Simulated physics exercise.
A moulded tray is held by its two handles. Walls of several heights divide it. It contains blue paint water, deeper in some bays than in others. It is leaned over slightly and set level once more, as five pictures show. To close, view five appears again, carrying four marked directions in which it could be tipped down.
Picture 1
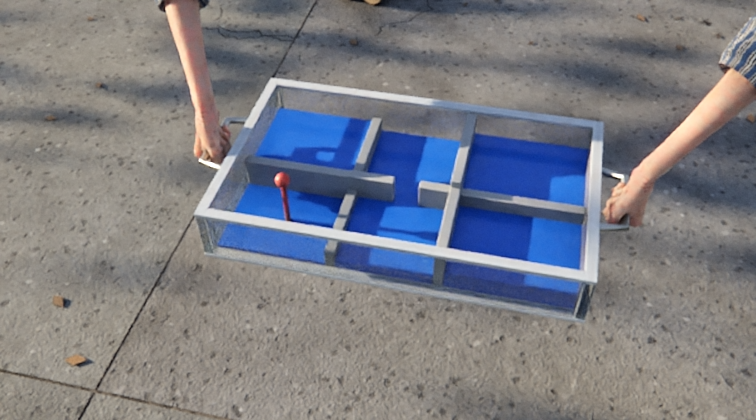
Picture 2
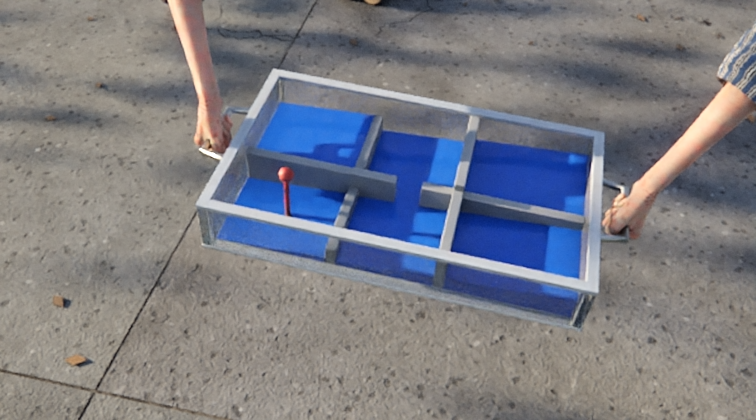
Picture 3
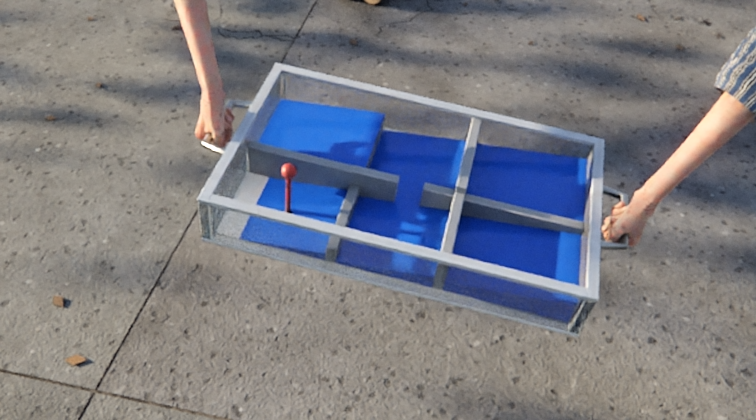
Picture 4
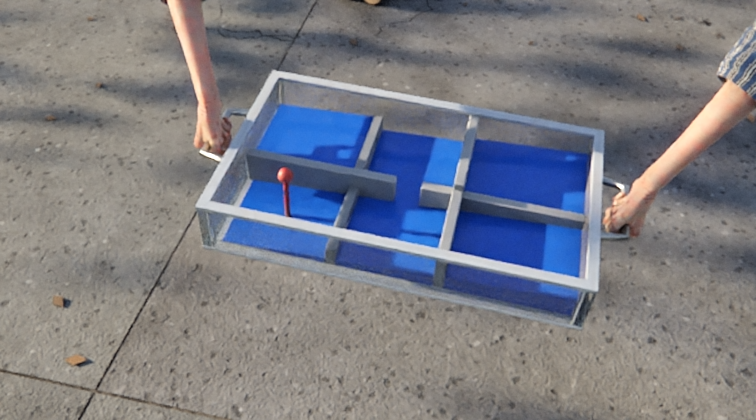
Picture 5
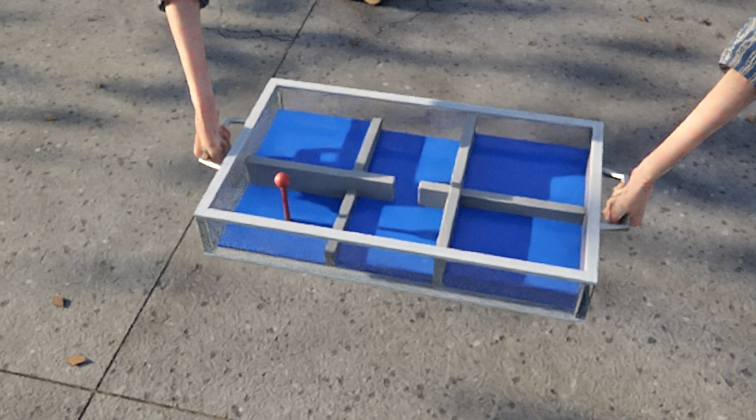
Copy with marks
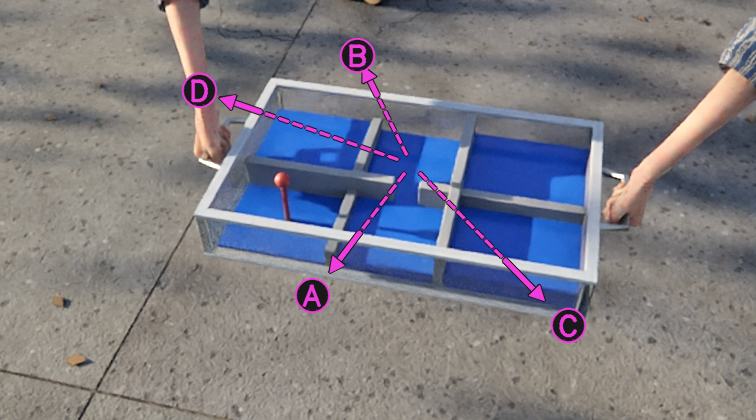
A grey-framed tray is held by its end handles above sunlit, shadow-streaked grey paving, seen from above at an angle by a still camera. Grey walls divide the blue liquid inside, and a round-headed red peg stands in the front left bay. Two hands tilt the tray gently down to the right, blue liquid runs over the wall from the back left bay into the back middle one, and they level it again.
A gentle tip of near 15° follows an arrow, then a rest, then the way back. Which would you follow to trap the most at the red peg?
Take A.
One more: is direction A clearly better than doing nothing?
Yes, by a good deal.
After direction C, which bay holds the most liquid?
The front right bay.
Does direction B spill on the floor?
No, all stays in.
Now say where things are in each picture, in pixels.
In the first picture, the tray is level; deepest in the back right bay, at (524, 173), shallowest in the front left; red peg at (282, 180).
The second picture shows tipped about 4° down to the right; no wall is crossed.
The third picture shows tipped about 7° down to the right; liquid runs over the wall between the back left and back middle bays; red peg at (289, 171).
The fourth picture shows tipped about 3° down to the right; no wall is crossed.
In the fifth picture, the tray is level; deepest in the back right bay, at (524, 173), shallowest in the front left; red peg at (282, 180).
In magenta, A ends at (333, 268); B ends at (365, 71); C ends at (540, 296); D ends at (224, 99).
If A is chosen, about 16 % of the liquid ends in the peg's bay; nothing spills.
If B is chosen, about 4 % of the liquid ends in the peg's bay; nothing spills.
If C is chosen, about 6 % of the liquid ends in the peg's bay; nothing spills.
If D is chosen, about 4 % of the liquid ends in the peg's bay; nothing spills.
